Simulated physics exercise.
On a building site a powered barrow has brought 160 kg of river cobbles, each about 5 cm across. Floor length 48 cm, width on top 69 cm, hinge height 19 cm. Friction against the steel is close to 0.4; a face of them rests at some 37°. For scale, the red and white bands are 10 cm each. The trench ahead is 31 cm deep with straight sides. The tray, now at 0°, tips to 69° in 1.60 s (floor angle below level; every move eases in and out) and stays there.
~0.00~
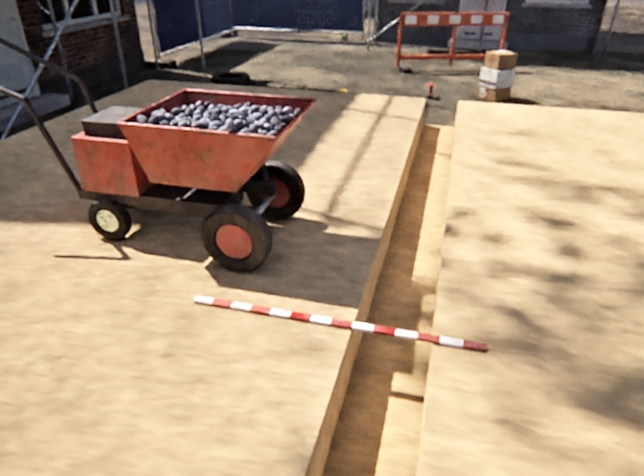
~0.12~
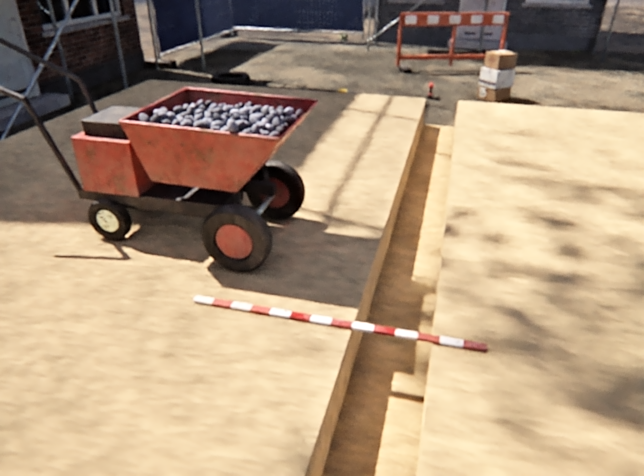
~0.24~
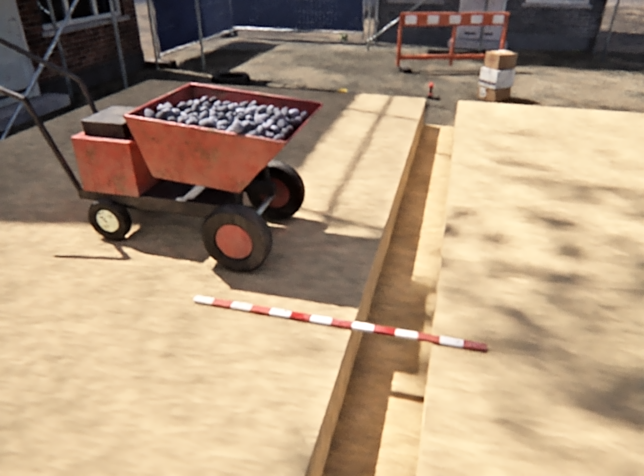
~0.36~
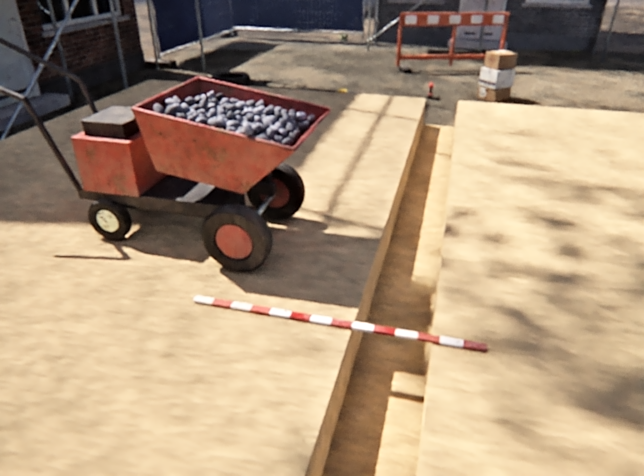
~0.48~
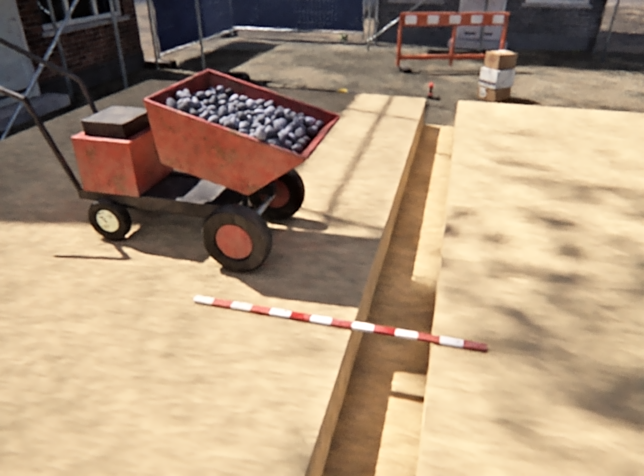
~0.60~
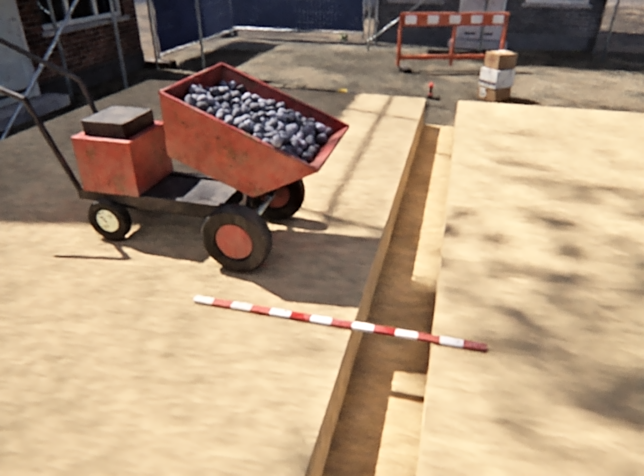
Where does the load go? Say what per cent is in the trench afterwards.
Roughly 100 per cent ends in the trench.
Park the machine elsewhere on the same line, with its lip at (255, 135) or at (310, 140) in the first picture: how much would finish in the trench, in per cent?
About 80 and 90 per cent.
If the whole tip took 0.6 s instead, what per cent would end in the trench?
It would be near 95 per cent.
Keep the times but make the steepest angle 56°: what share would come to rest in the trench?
In that case some 50 per cent.
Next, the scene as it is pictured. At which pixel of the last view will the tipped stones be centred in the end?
Around (402, 291).
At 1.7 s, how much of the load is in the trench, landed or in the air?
Some 35 per cent.
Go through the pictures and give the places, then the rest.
Lip at (276, 138), floor tilted 0°, highest stones at (219, 113), in the first picture.
The tray is at 1°, its lip at (279, 140); the top of the load is at (221, 112); the stones move at 0.2 m/s on average, in the second picture.
Lip at (285, 144), floor tilted 4°, highest stones at (210, 110); the stones move at 0.3 m/s on average, in the third picture.
The tray is at 9°, its lip at (295, 150); the top of the load is at (201, 104); the stones move at 0.4 m/s on average, in the fourth picture.
Lip at (306, 159), floor tilted 15°, highest stones at (202, 98); the stones move at 0.5 m/s on average, in the fifth picture.
The tray is at 22°, its lip at (318, 171); the top of the load is at (215, 93); the stones move at 0.5 m/s on average, in the sixth picture.
After 1.2 s the floor is at 58°; 99 % in the tray; the foremost stones are at (366, 227).
After 1.7 s the floor is at 69°; 62 % in the tray, 1 % short of the trench, 36 % in the trench; the foremost stones are at (431, 305).
After 2.0 s the floor is at 69°; 33 % in the tray, 1 % short of the trench, 66 % in the trench; the foremost stones are at (432, 298).
After 4.0 s the floor is at 69°; 0 % in the tray, 100 % in the trench; the foremost stones are at (431, 311).
